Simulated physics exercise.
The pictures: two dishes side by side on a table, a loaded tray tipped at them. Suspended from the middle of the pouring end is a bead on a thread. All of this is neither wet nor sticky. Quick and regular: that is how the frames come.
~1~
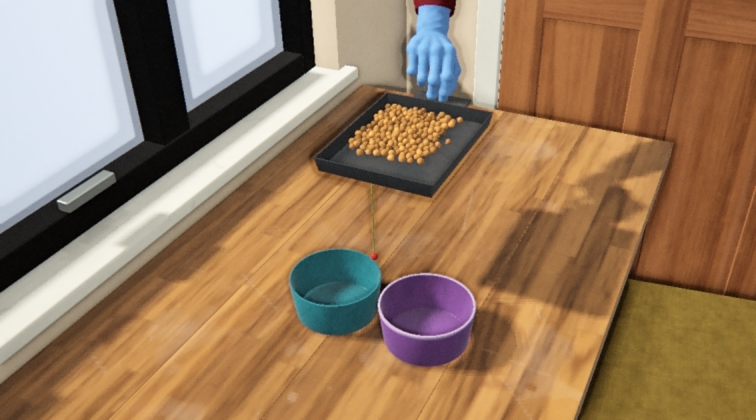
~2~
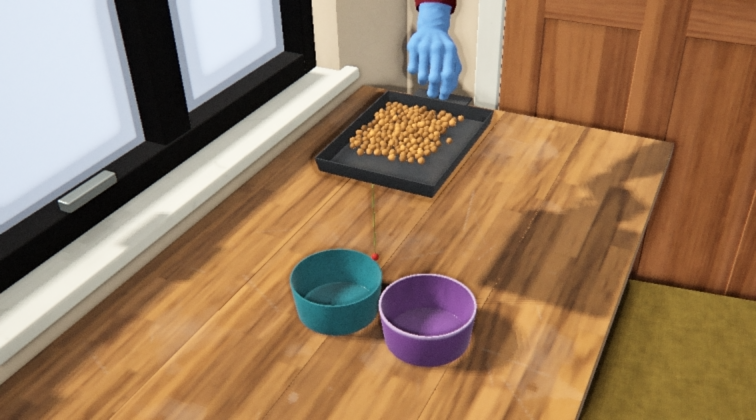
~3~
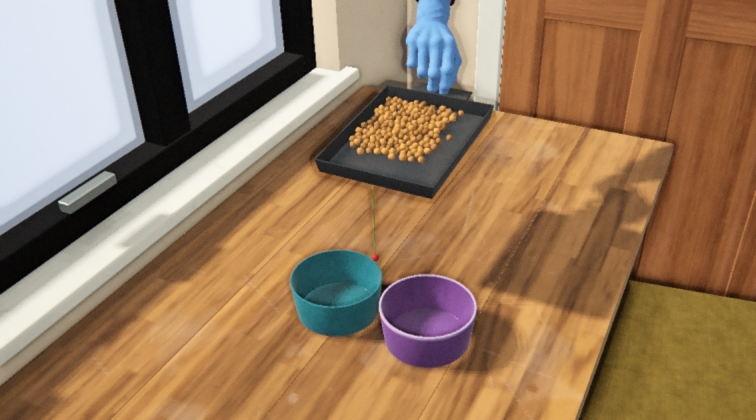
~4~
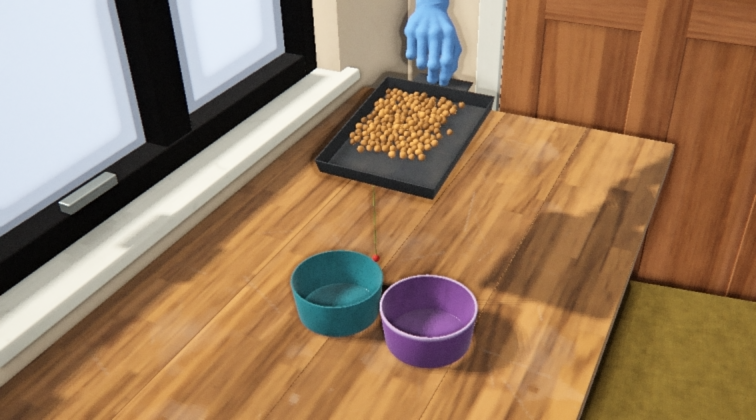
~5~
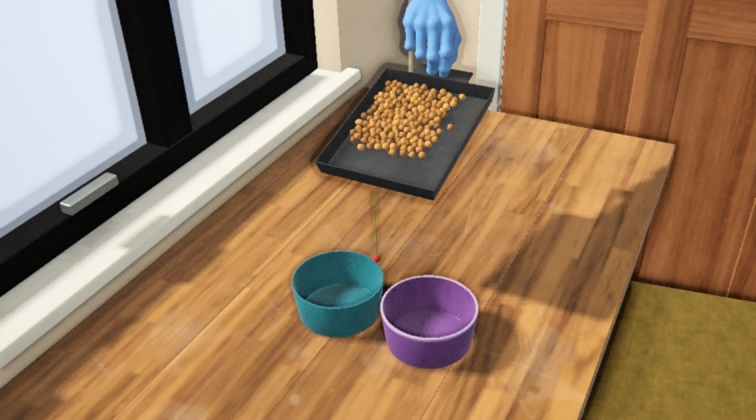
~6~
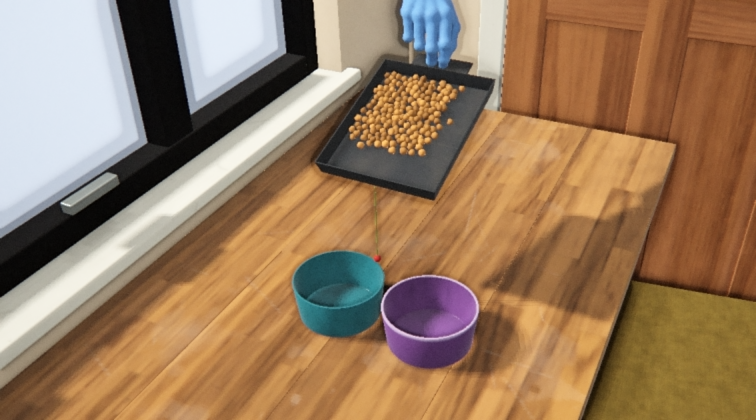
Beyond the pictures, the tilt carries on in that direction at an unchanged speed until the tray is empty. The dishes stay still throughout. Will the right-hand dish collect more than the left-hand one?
More will pour into the dish on the left side.
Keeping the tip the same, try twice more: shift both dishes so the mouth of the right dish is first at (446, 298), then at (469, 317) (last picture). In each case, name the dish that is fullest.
For the first position it is the one at left; for the second, the one at left.
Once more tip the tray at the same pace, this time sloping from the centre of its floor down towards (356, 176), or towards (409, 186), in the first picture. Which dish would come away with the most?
The leftmost dish; the rightmost dish.
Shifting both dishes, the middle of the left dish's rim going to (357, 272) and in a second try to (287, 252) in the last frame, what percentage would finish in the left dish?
50 and 0 %.
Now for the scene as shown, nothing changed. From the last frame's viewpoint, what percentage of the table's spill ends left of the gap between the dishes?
Estimate: Near 80 per cent.
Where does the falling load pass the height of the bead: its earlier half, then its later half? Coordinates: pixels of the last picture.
First near (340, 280), later near (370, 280).
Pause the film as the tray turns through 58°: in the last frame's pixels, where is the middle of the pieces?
In the last view the centre sits at roughly (376, 159).
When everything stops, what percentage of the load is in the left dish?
Close to 60 in every hundred pieces.
Soon after the last picture, tray tipped steeply; nearly all on the tray; a stray few in the right dish; a stray few in the left dish; a stray few in the air.
A little later, tray tipped right over; nearly all on the tray; a stray few in the right dish; a small part in the left dish; a stray few in the air.
Later still, tray tipped past a quarter turn; about a quarter in the right dish; about two thirds in the left dish; a small part outside both; a stray few in the air.
At rest, tray tipped past a quarter turn; about a quarter in the right dish; about two thirds in the left dish; a small part outside both.
